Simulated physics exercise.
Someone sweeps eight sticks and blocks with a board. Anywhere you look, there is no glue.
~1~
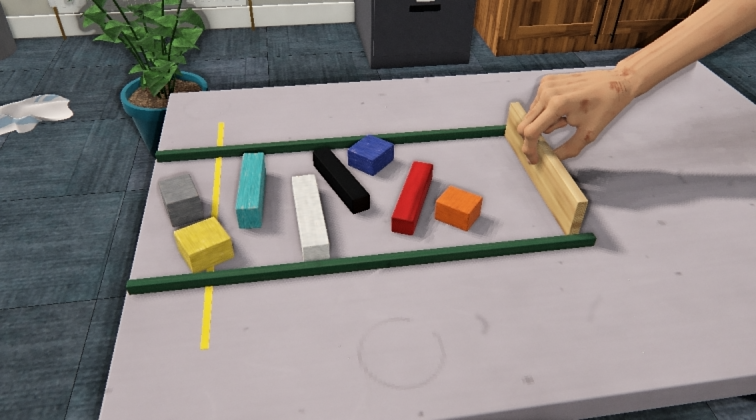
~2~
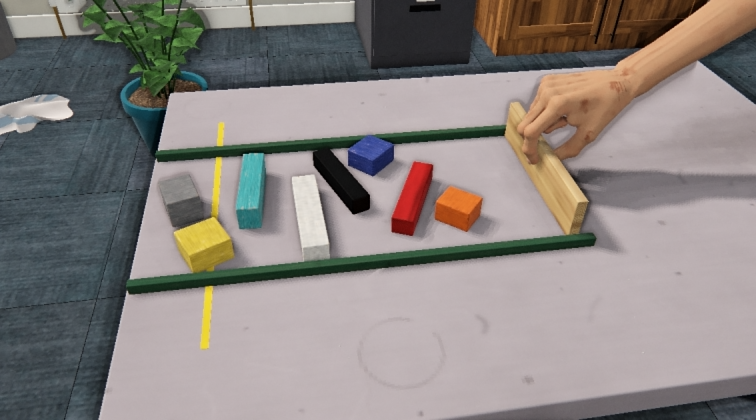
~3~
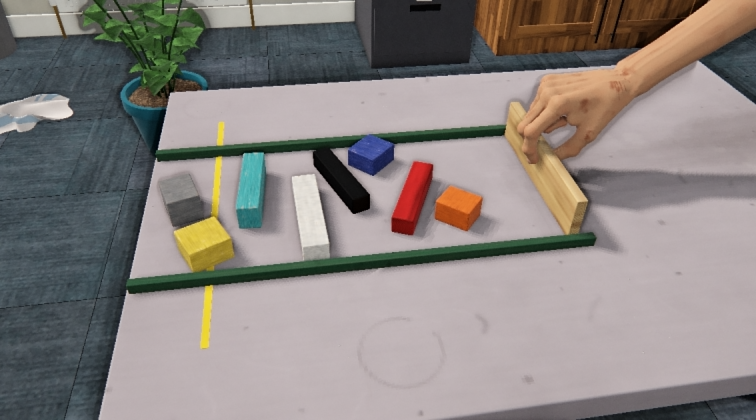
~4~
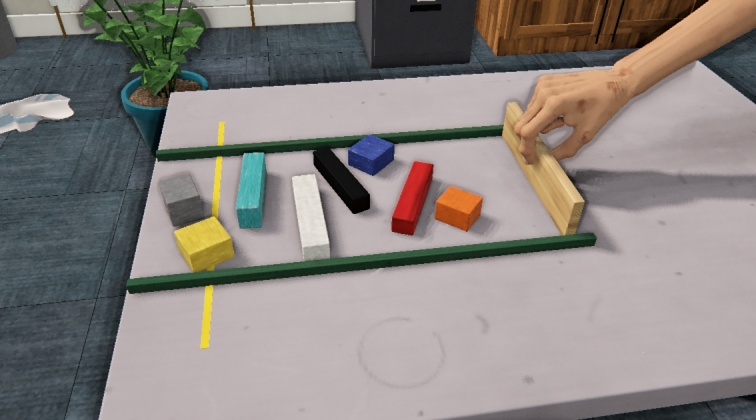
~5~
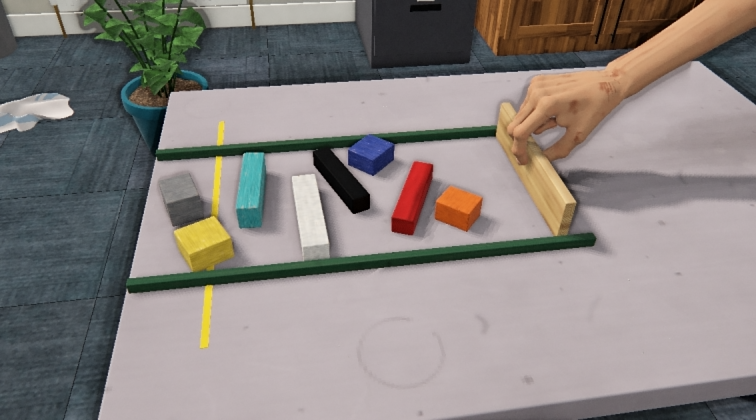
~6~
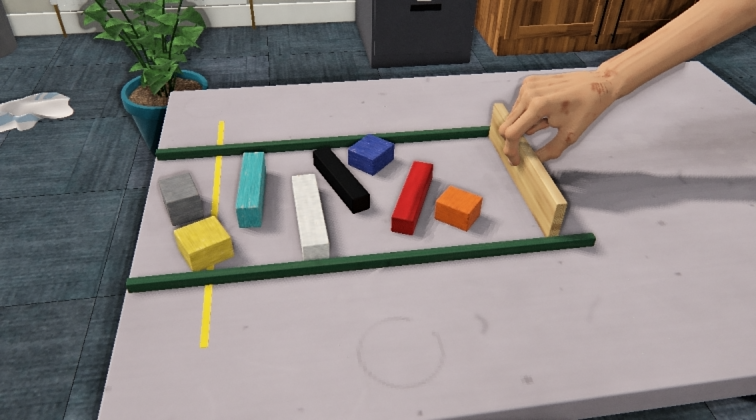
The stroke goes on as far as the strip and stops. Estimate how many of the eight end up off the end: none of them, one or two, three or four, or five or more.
What drops is a group of three or four.
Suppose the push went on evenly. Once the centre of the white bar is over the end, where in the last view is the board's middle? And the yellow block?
Roughly (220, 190); roughly (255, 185).
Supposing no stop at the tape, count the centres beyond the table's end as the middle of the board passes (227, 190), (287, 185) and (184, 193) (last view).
Per position: 3 / 0 / 5.
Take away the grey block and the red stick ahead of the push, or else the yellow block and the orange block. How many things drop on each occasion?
That makes 2 fallen, then 2 fallen in the other try.
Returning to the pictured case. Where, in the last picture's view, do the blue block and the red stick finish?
Around (194, 162) and around (181, 209).
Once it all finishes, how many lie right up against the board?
3.
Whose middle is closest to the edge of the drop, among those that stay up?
That's the black stick.
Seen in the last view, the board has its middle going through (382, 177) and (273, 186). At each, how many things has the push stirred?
At the first spot 5, then 8.
Soon after, none off yet; grey block at rest near (181, 199); yellow block at rest near (204, 244); turquoise bar at rest near (252, 188).
After that, none off yet; grey block at rest near (181, 199); yellow block at rest near (204, 244); turquoise bar moving near (244, 189).
And then, none off yet; grey block displaced about its own width near (135, 201); yellow block displaced about its own width near (150, 245); turquoise bar displaced about its own width near (164, 194).
In the end, the number that fall off is three or four; gone, white bar, turquoise bar, yellow block and grey block.
